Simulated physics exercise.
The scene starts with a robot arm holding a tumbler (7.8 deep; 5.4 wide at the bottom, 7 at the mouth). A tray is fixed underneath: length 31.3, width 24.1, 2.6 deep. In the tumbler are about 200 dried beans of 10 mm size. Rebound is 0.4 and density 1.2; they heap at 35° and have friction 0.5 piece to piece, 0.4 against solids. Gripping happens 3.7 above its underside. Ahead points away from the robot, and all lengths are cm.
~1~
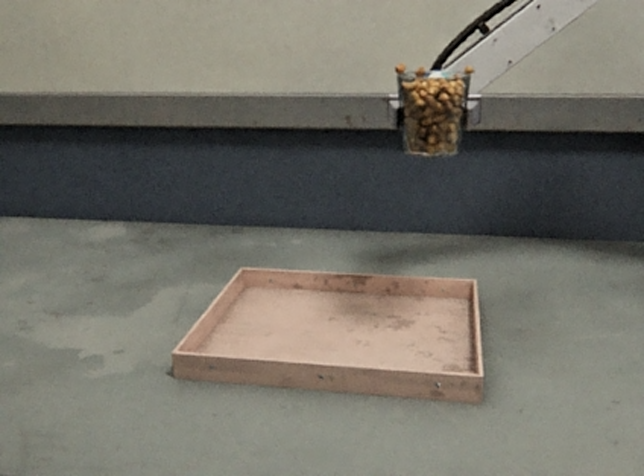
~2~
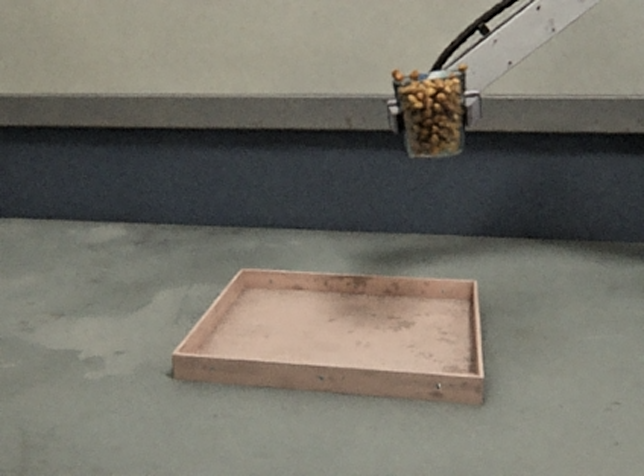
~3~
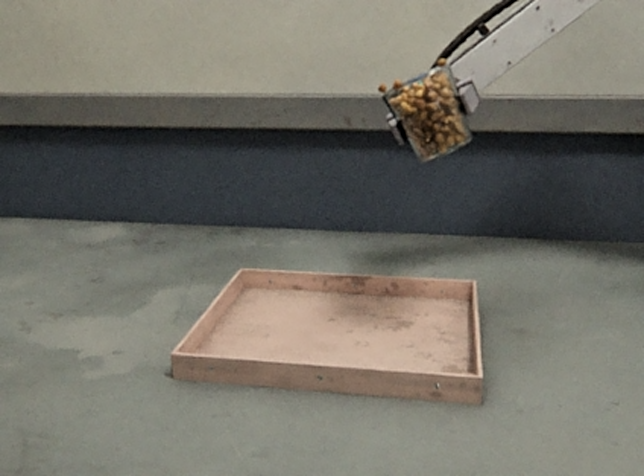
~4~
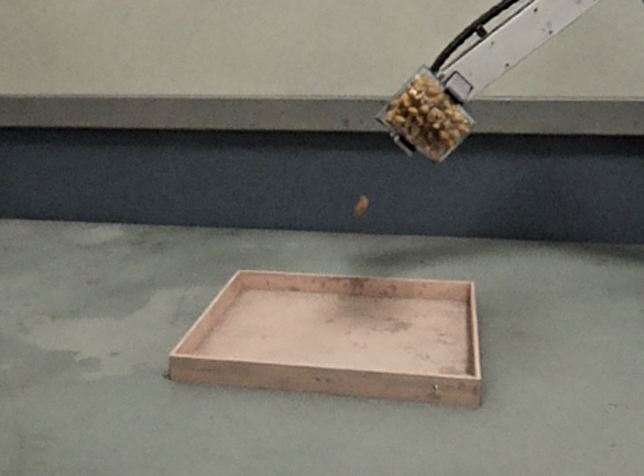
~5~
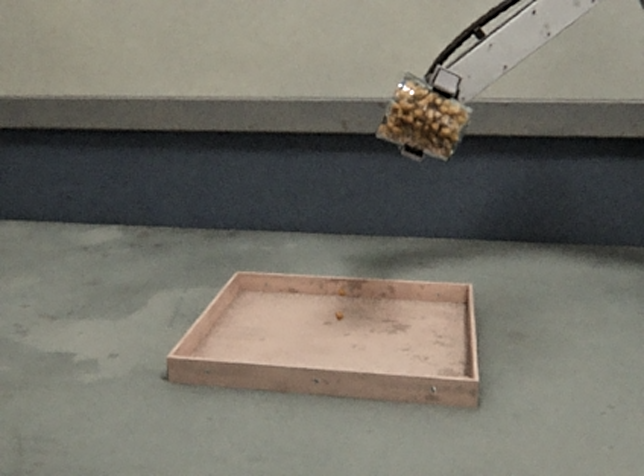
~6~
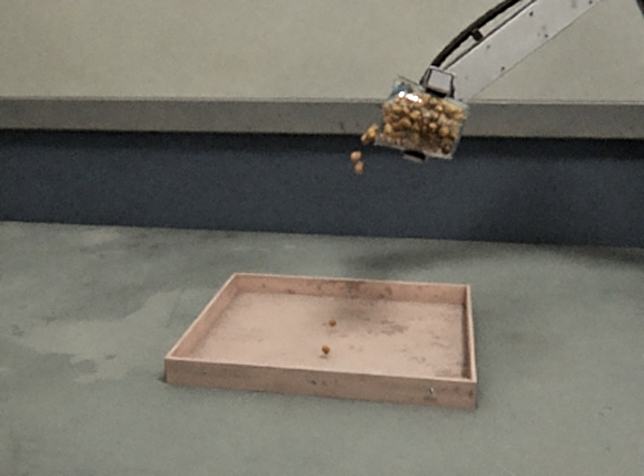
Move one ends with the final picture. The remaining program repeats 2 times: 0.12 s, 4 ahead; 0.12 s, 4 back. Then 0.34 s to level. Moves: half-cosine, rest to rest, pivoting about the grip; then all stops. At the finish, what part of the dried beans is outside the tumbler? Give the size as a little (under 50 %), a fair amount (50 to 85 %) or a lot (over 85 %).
A fair amount.
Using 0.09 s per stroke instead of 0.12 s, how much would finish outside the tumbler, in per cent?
Around 70 percent.
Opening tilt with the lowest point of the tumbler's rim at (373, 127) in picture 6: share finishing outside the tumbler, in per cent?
That comes to some 30 percent.
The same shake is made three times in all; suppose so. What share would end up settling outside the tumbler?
Near 70 per cent.
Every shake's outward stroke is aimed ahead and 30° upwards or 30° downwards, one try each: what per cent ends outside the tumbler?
First try some 75 %, second try some 35 %.
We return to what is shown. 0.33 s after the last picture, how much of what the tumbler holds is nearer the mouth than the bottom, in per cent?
About 40 percent.
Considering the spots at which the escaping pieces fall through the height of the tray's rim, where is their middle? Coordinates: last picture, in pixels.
I'd put it somewhere near (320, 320).
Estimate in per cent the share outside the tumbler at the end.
Around 60 percent.
Then, 0.33 s on, tilted 73° forward, highest piece 27 above the table; 125 in the tumbler, 22 in the tray, 53 in flight or on a rim.
Then, 0.66 s on, tilted 34° forward, highest piece 28 above the table; 109 in the tray, 84 in the tumbler, 1 on the table or floor, 6 in flight or on a rim.
Then, 1.02 s on, level, highest piece 28 above the table; 115 in the tray, 84 in the tumbler, 1 on the table or floor.
Then, 2.07 s on, level, highest piece 28 above the table; 115 in the tray, 84 in the tumbler, 1 on the table or floor.
In the end, 115 in the tray, 84 in the tumbler, 1 on the table or floor. That is 58 % outside the tumbler.
